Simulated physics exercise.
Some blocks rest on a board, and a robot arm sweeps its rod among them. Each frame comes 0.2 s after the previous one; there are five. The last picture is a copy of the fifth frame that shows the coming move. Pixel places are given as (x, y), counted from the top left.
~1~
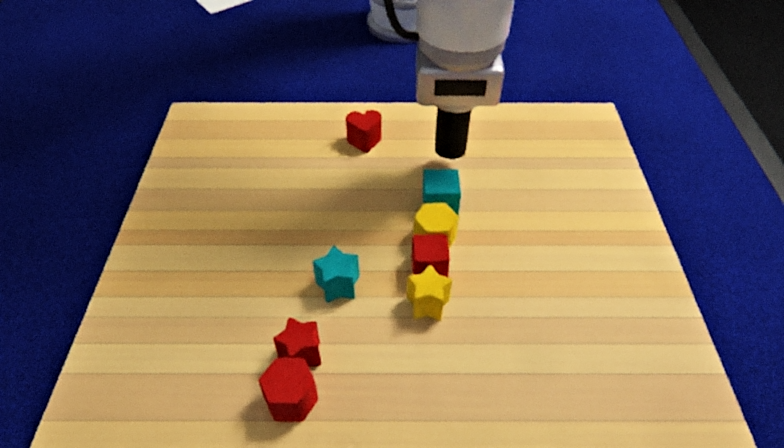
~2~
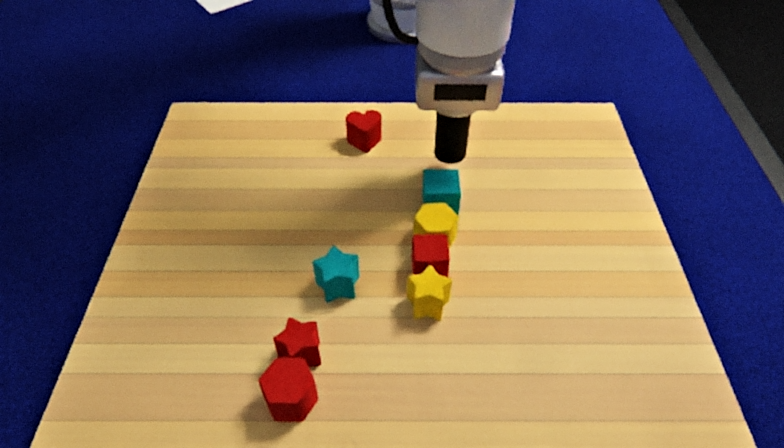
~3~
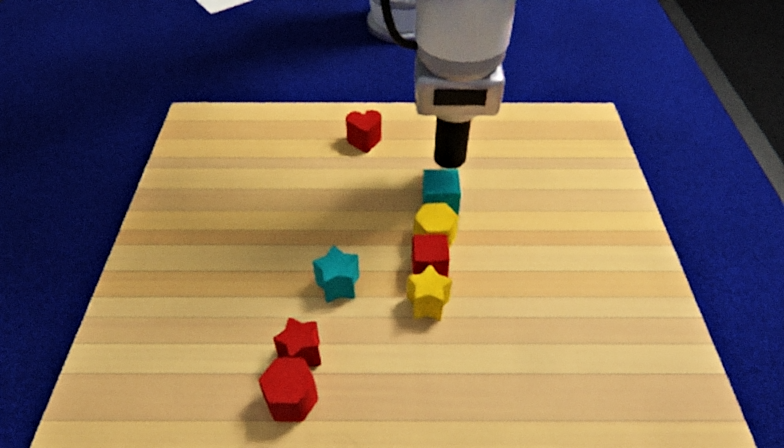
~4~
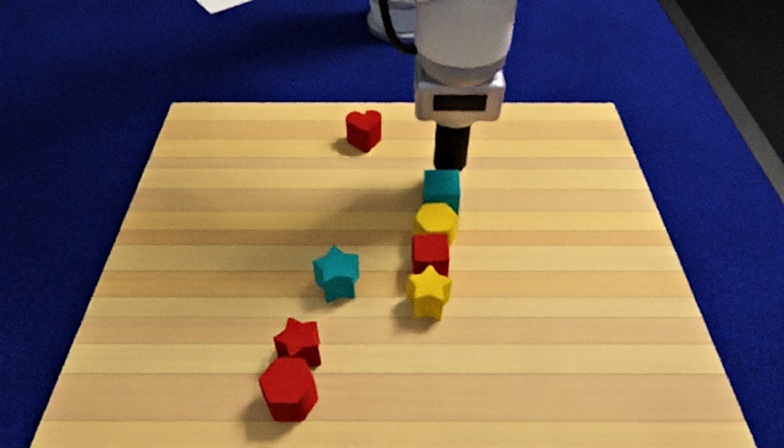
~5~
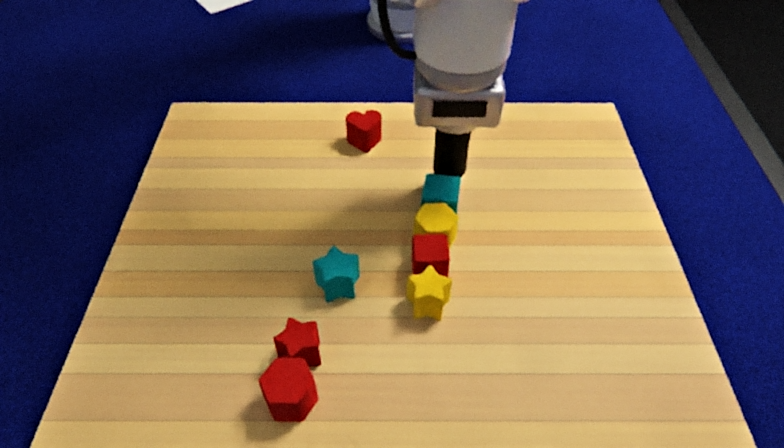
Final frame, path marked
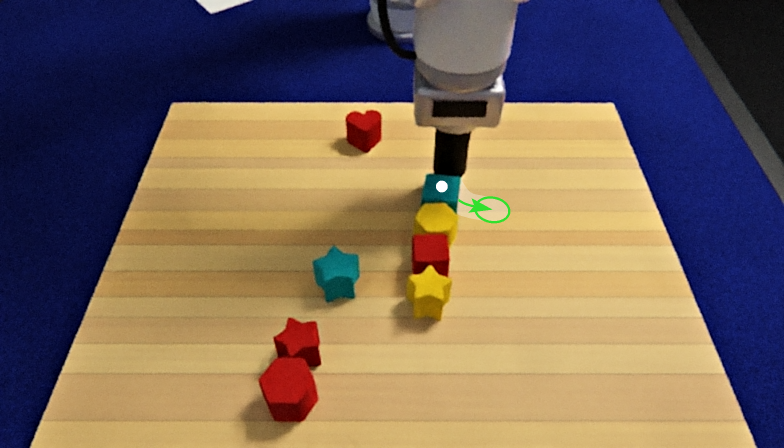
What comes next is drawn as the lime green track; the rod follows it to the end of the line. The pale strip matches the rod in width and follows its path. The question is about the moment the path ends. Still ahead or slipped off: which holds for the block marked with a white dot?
It lies beside or behind the rod.
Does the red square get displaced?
I expect so.
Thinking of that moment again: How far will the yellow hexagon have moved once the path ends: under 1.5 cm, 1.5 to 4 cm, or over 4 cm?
Covers 1.5 to 4 cm.
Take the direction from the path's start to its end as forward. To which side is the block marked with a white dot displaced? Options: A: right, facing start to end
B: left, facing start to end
Letter A.
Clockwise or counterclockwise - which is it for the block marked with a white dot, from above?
Rotation: Clockwise.
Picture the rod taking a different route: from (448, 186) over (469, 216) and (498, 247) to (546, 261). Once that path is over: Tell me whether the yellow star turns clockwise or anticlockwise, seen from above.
Watching from overhead, you'd notice the yellow star rotating counter-clockwise.
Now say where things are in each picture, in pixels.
The first picture shows tip of the rod (450, 149), middles of tops, yellow star (430, 283), red square (431, 247), yellow hexagon (436, 216), turquoise square (442, 181).
The second picture shows rod (450, 154), nothing pushed.
The third picture shows rod (450, 158), nothing pushed.
The fourth picture shows rod (450, 164), nothing pushed.
The fifth picture shows rod (449, 169), yellow star (430, 283), red square (431, 247), yellow hexagon (436, 216), turquoise square (442, 186).
The line goes from (448, 186) through (456, 198) and (473, 206) to (492, 210); the dot is on the turquoise square.
The first path, step by step. Halfway along, rod (466, 187); yellow star (428, 292); red square (425, 259); yellow hexagon (434, 230); turquoise square (450, 202), turned 30° clockwise.
At the end, rod (495, 193); yellow star (428, 292); red square (425, 259); yellow hexagon (434, 230); turquoise square (450, 202), turned 30° clockwise.
